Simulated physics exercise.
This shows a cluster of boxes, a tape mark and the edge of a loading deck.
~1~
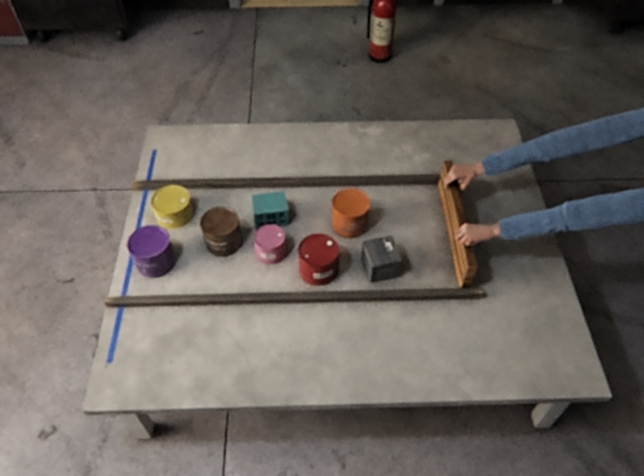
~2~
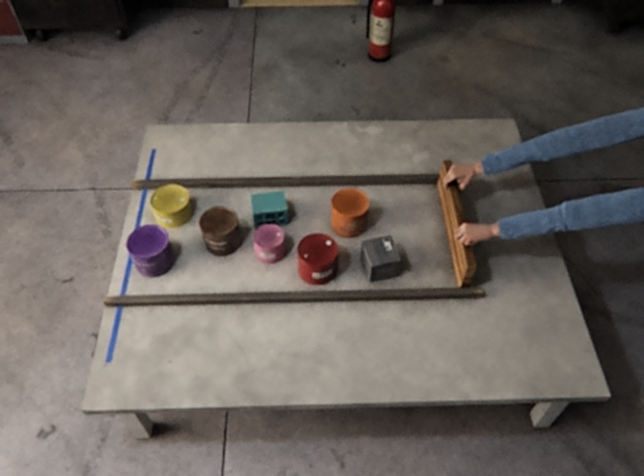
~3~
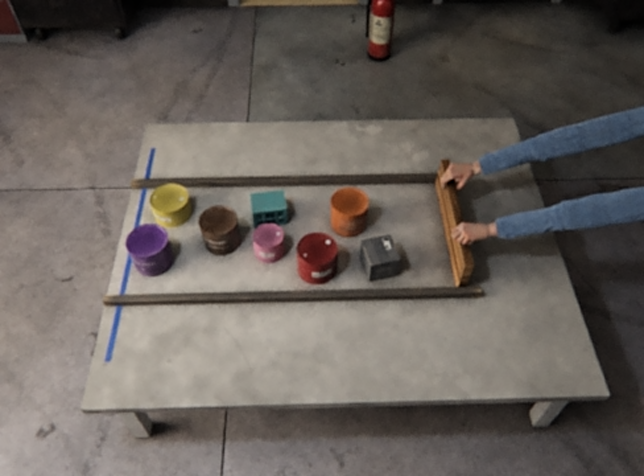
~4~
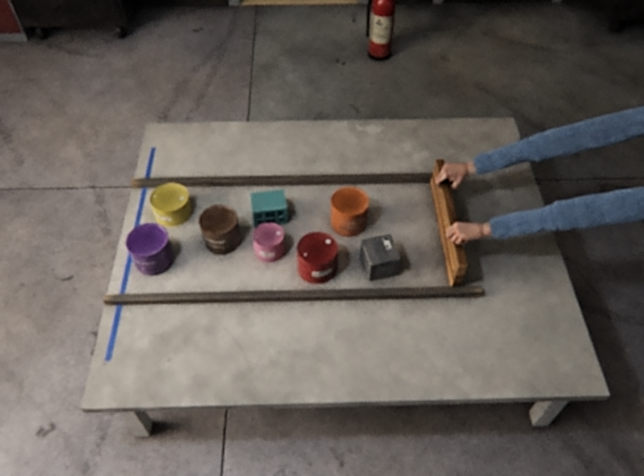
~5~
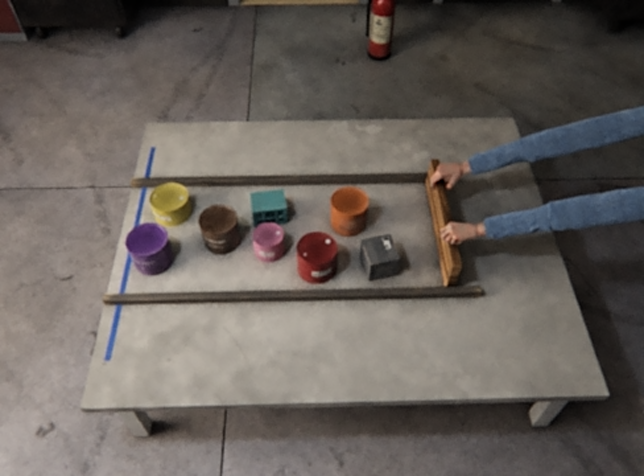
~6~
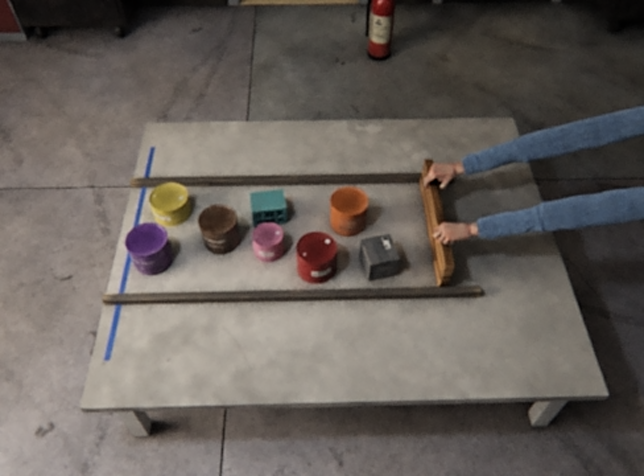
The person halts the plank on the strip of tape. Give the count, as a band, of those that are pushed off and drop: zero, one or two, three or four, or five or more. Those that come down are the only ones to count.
Those that drop number five or more.
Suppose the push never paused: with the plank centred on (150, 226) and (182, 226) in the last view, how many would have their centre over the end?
Counts for the two places are 4 and 1.
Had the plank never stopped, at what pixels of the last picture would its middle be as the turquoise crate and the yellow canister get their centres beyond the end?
First near (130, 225), second near (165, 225).
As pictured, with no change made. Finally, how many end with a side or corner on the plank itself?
The answer is 1.
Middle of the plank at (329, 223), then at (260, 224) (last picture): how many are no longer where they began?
The first count is 4, and then it's 6.
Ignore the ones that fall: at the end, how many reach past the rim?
Looks like 1 of them.
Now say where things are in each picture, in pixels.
The first frame shows purple pail (152, 252); yellow canister (173, 207); brown pail (222, 232); plank (456, 222); tape (135, 241).
The second frame shows yellow canister (172, 207); plank (455, 222).
The third frame shows brown pail (220, 231); orange pail (349, 213).
The fourth frame shows purple pail (151, 250); red canister (317, 258).
The fifth frame shows yellow canister (171, 205); grey parcel (379, 257).
The sixth frame shows purple pail (150, 249); yellow canister (171, 205); brown pail (220, 230); plank (436, 221); tape (133, 239).
Early on, none off yet; purple pail at rest near (150, 249); yellow canister at rest near (171, 205); brown pail at rest near (220, 230).
A while later, none off yet; purple pail at rest near (150, 249); yellow canister at rest near (171, 205); brown pail travelled about its own width near (190, 230).
Further along, none off yet; purple pail leaning a little near (97, 252); yellow canister travelled about its own width near (147, 198); brown pail travelled well along near (134, 231).
Finally, the number that fall off is five or more; lost, grey parcel, orange pail, red canister, pink canister, brown pail, yellow canister and purple pail.
